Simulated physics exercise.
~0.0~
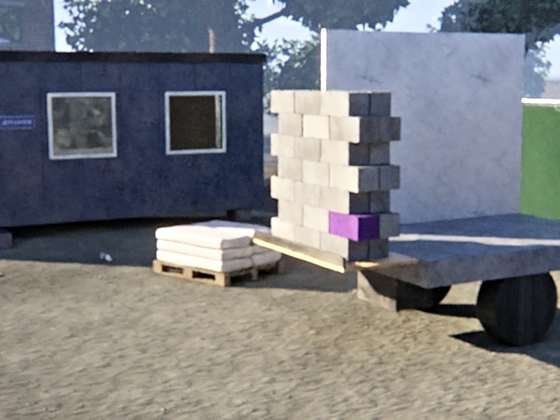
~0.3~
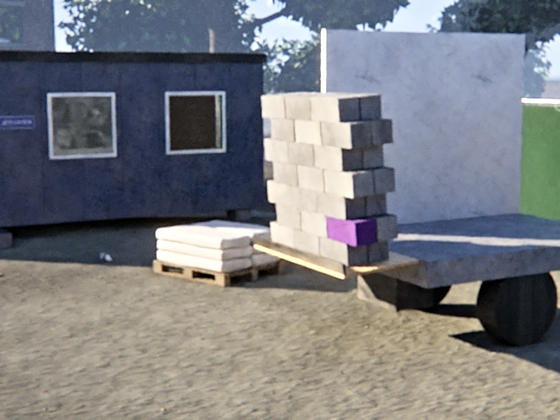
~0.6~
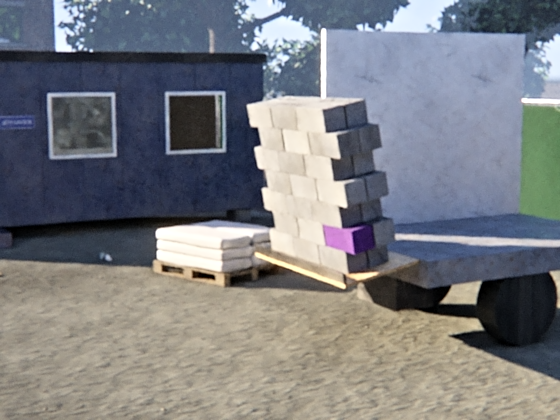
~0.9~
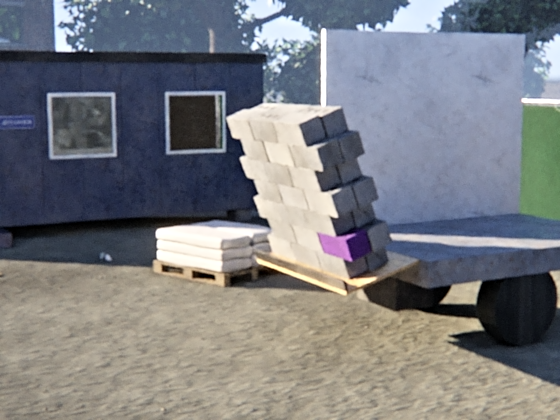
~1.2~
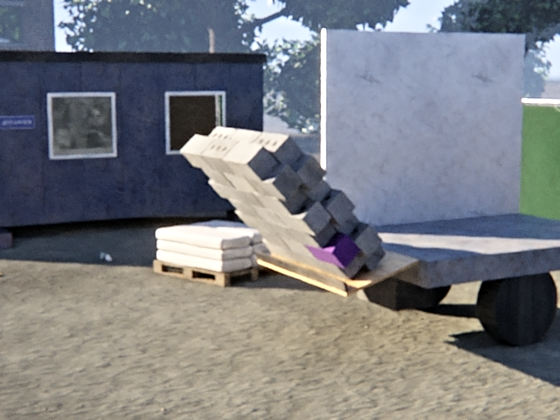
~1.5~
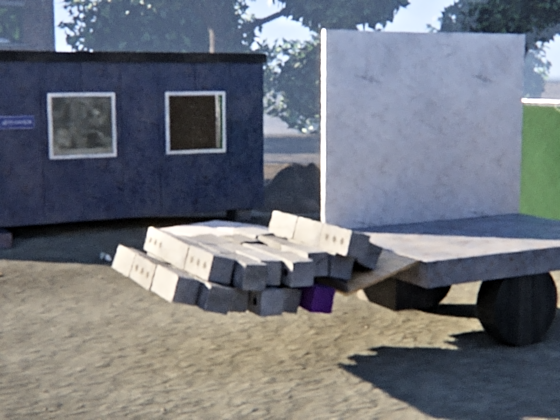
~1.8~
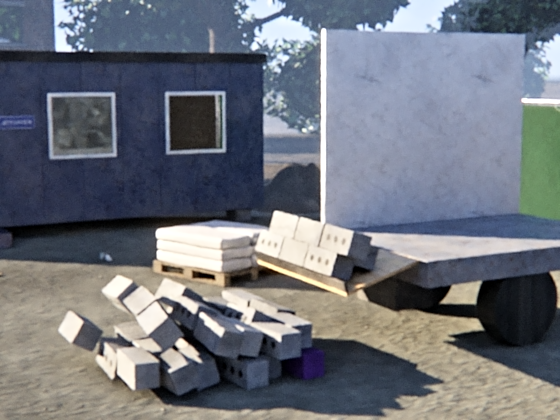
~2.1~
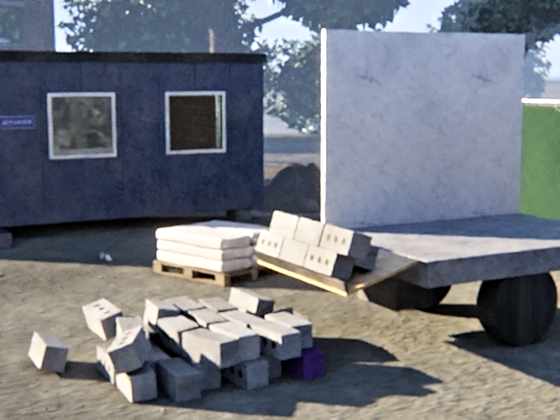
In a dirt yard, stacked grey blocks tip left off a tilting platform, mostly landing scattered below.
